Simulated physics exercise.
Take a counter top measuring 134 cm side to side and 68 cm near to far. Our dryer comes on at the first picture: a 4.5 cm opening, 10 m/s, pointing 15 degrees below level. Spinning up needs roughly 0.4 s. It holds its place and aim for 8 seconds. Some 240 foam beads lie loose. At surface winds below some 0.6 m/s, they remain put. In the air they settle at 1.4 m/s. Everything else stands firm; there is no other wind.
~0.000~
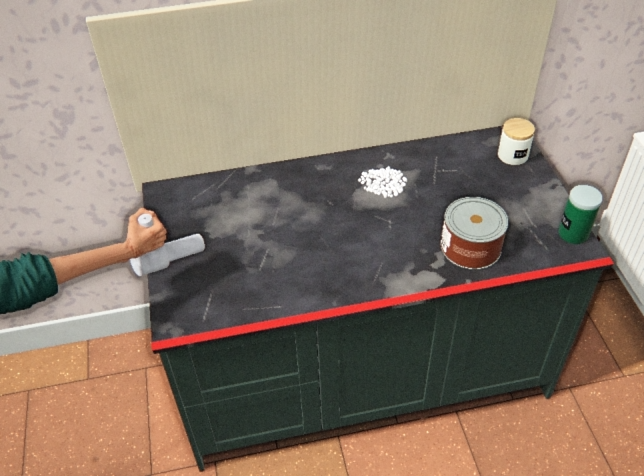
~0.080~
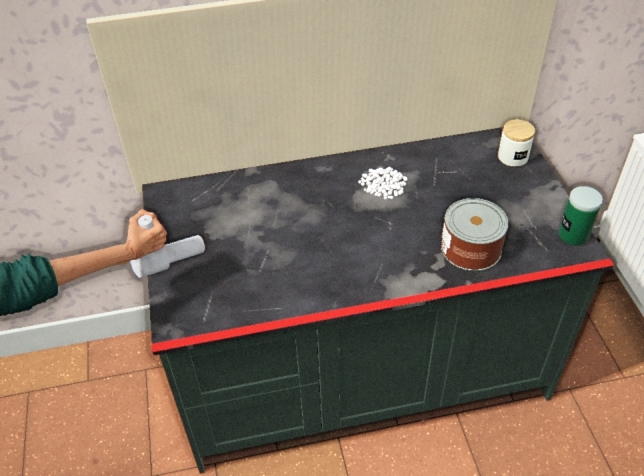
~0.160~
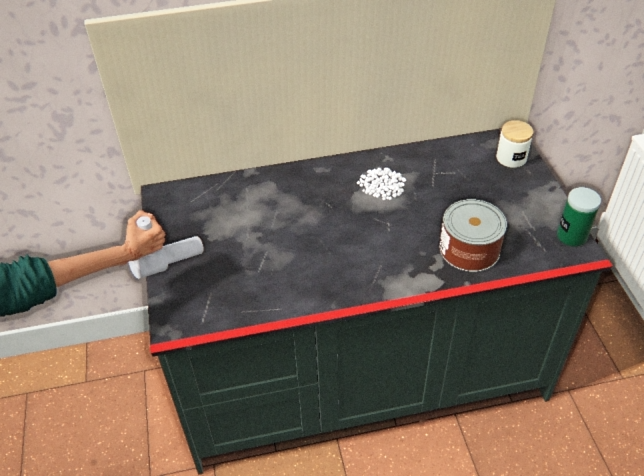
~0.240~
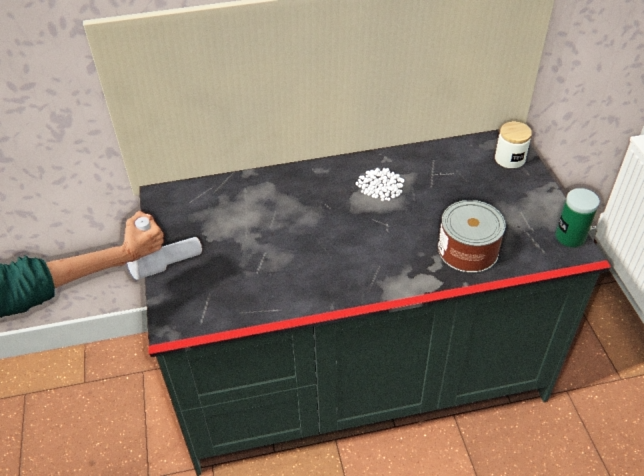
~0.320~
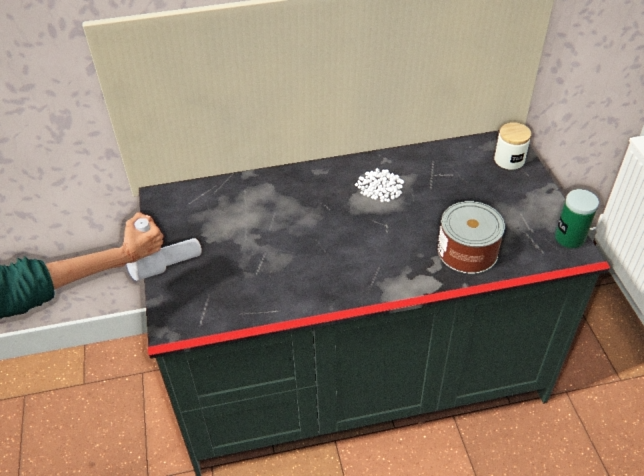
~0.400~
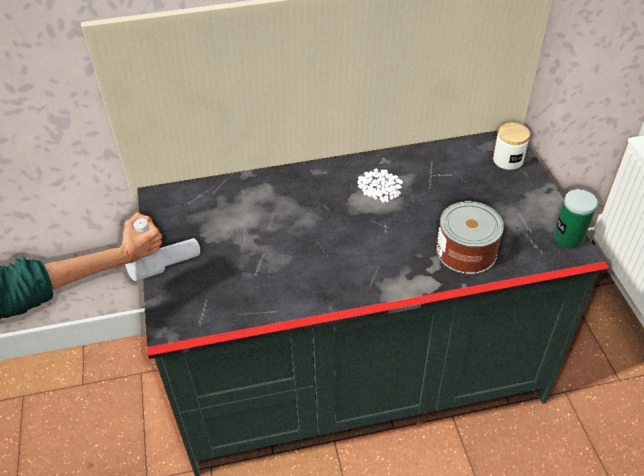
White foam beads lying still on a dark, red-edged counter while a hand holds a grey dryer steady at the left.
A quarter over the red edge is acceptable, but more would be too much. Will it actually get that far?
No, over a quarter never escapes that way.
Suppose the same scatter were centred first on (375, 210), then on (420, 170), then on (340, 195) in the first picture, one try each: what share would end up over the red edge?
First try 0 %, second 0 %, third 0 %.
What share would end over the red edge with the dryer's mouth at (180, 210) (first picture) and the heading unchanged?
0 per cent, roughly.
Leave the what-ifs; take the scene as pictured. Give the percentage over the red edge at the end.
Result: Close to 0 in a hundred.
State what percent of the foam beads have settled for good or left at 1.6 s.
Roughly 70 % of them.
After 1.6 s, 0 % are over the red edge; the middle of those still in play is near (545, 183); 72 % have settled or left.
After 2.6 s, 0 % are over the red edge; 99 % have settled or left.
After 4.4 s, 0 % are over the red edge; 100 % have settled or left.
After 8.0 s, at the end, 0 % are over the red edge.
